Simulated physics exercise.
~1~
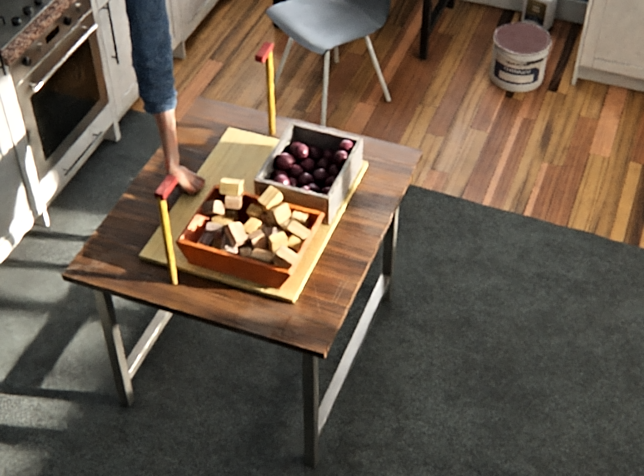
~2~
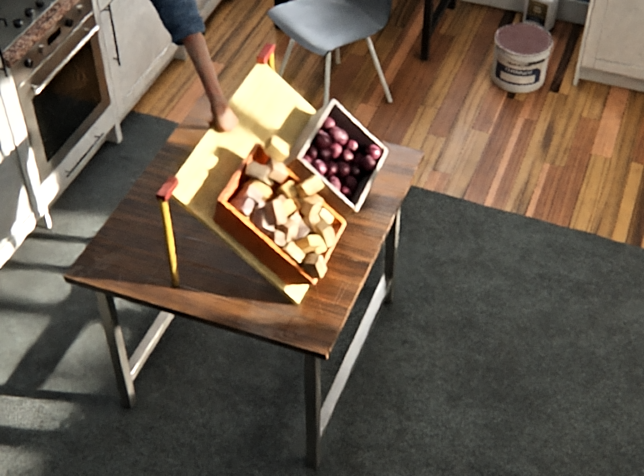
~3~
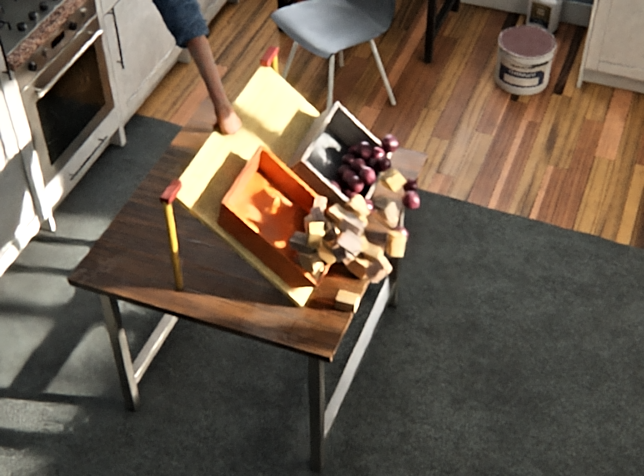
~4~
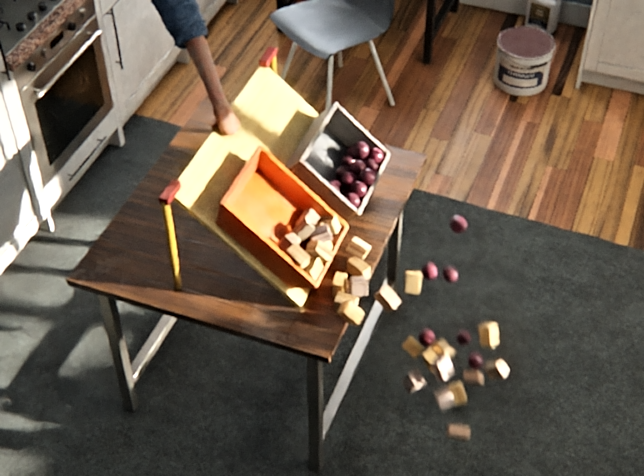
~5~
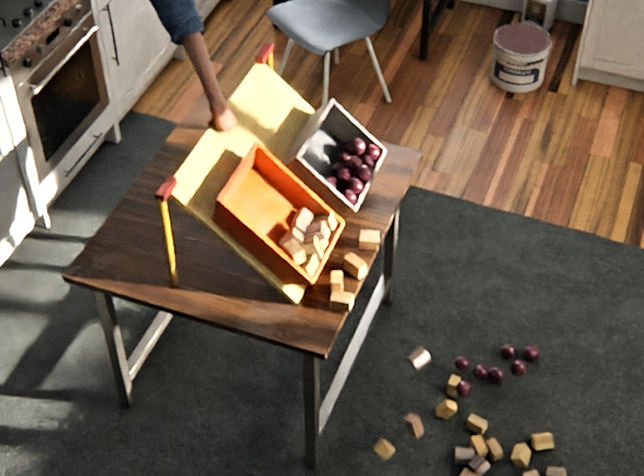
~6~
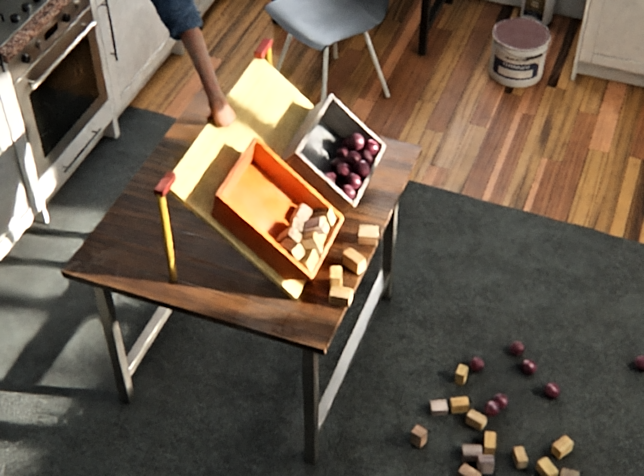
At the start, a board lies flat on a wooden table, holding an orange tote of timber offcuts and a grey tote of red onions, with a hand at its left end. The hand jerks that end up, and the board tilts steeply toward the right with both totes still attached. Offcuts and onions tumble over the right walls of the totes. Many drop past the table edge to the dark carpet, where they scatter. At the end, the hand still holds the board tilted, most onions remain in the grey tote, and most offcuts are out, a few resting on the table.
